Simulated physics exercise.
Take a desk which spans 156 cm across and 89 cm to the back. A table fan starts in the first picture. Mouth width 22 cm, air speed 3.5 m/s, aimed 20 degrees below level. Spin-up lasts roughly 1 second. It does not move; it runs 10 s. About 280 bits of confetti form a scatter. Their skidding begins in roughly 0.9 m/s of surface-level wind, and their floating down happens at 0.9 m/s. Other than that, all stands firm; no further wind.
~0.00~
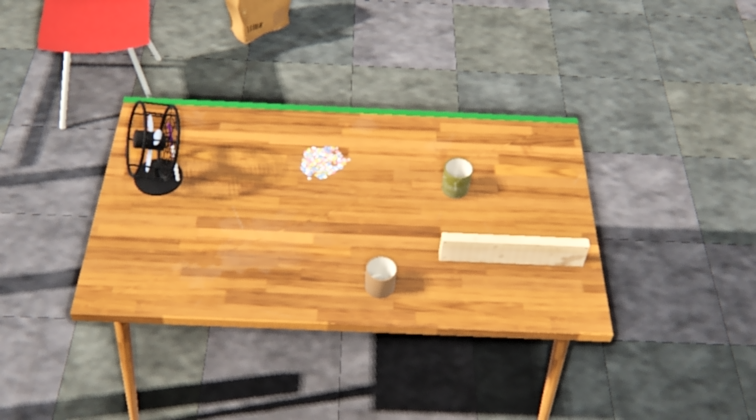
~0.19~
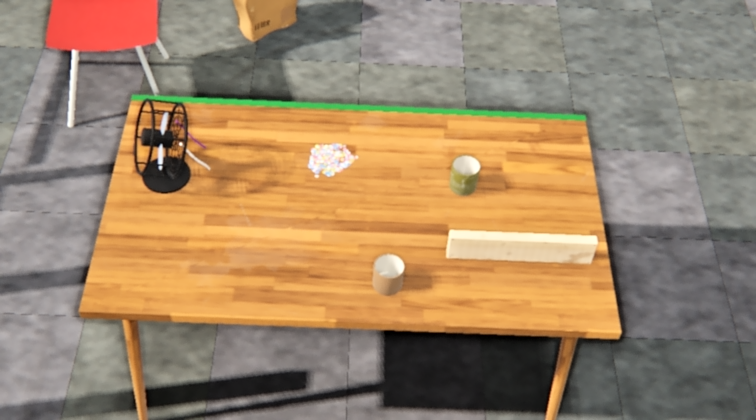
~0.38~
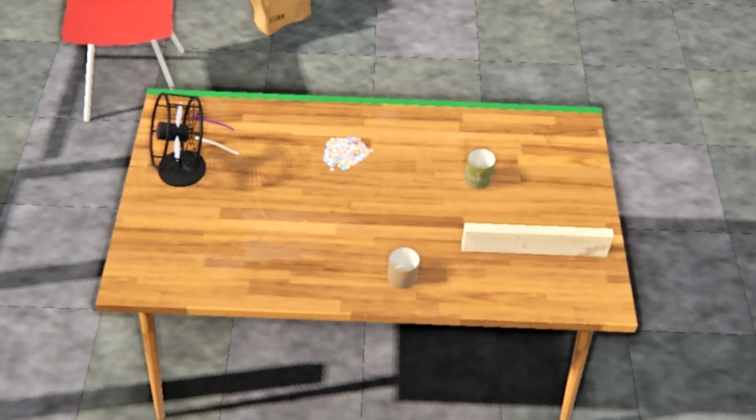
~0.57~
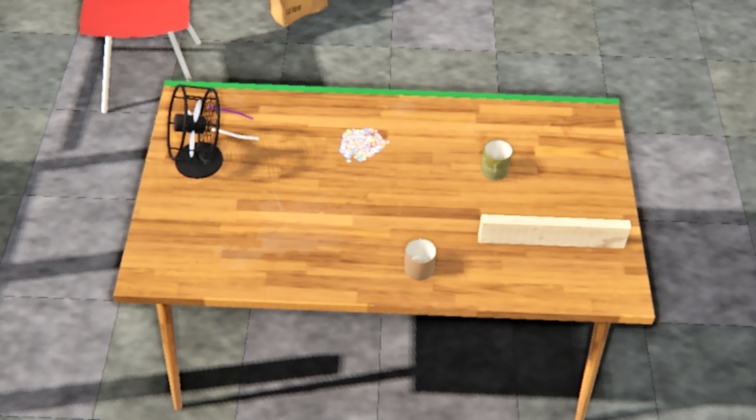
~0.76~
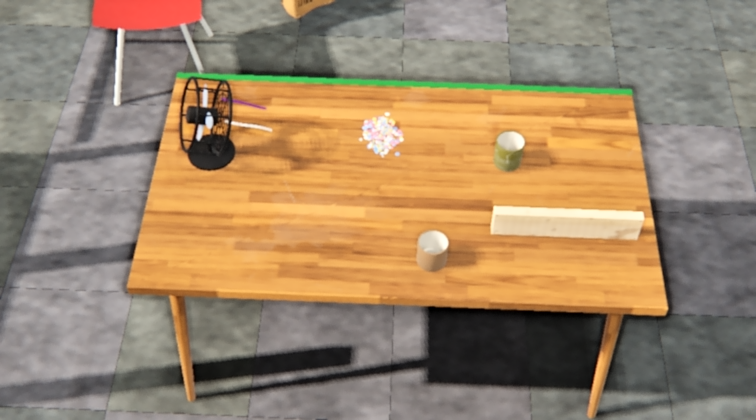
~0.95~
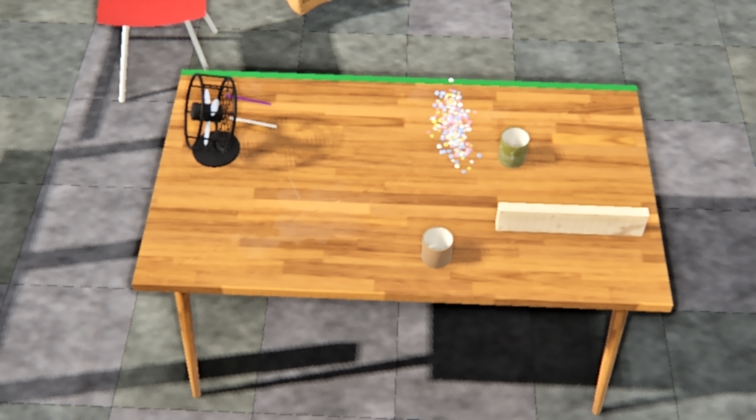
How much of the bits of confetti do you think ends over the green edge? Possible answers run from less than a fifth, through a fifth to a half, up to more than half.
Twenty to fifty percent.
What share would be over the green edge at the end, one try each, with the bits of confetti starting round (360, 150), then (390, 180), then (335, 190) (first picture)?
70 %, 0 %, 0 %.
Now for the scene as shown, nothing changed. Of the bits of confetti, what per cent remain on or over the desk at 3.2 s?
About 3 %.
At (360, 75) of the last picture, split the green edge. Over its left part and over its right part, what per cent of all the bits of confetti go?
Roughly 0 % cross the left stretch, and around 40 % the right stretch.
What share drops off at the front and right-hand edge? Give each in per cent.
About 0 per cent at the front edge and 60 per cent at the right-hand edge.
After 2.0 s, 37 % are over the green edge; 91 % have settled or left.
After 3.2 s, 37 % are over the green edge; 95 % have settled or left.
After 5.5 s, 37 % are over the green edge; 100 % have settled or left.
After 10.0 s, at the end, 37 % are over the green edge.
